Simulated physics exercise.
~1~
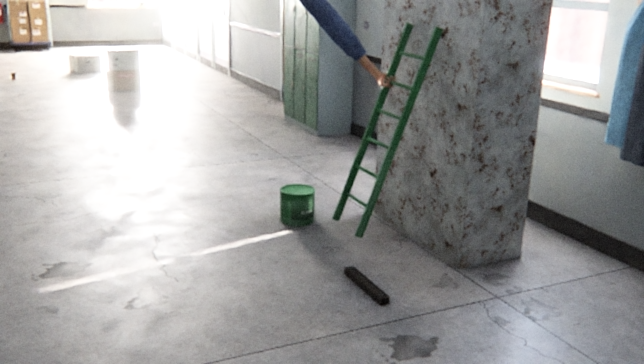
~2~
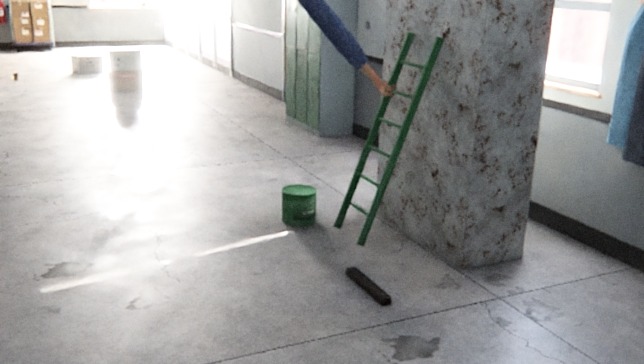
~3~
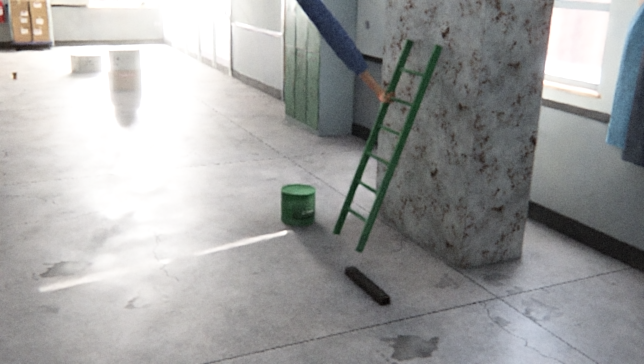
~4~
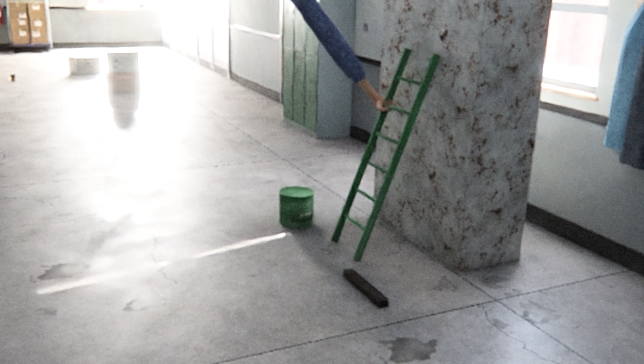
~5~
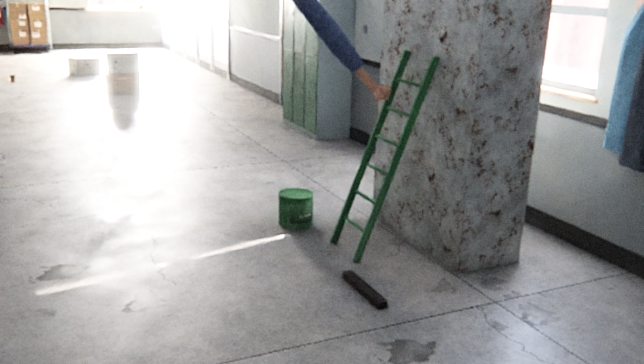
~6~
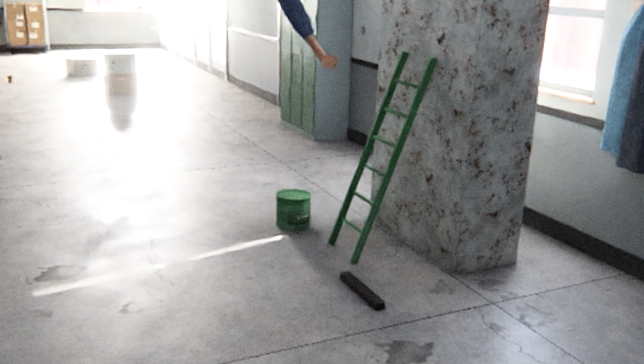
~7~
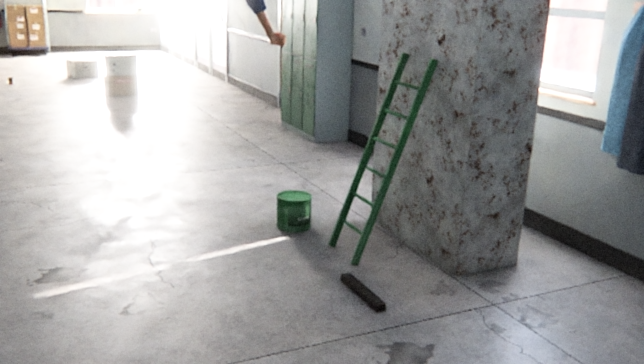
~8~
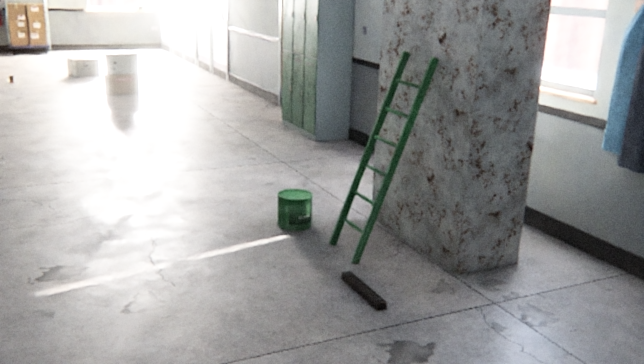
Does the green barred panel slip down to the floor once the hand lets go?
No, the green barred panel stays up, leaning against the pillar after the hand draws away.
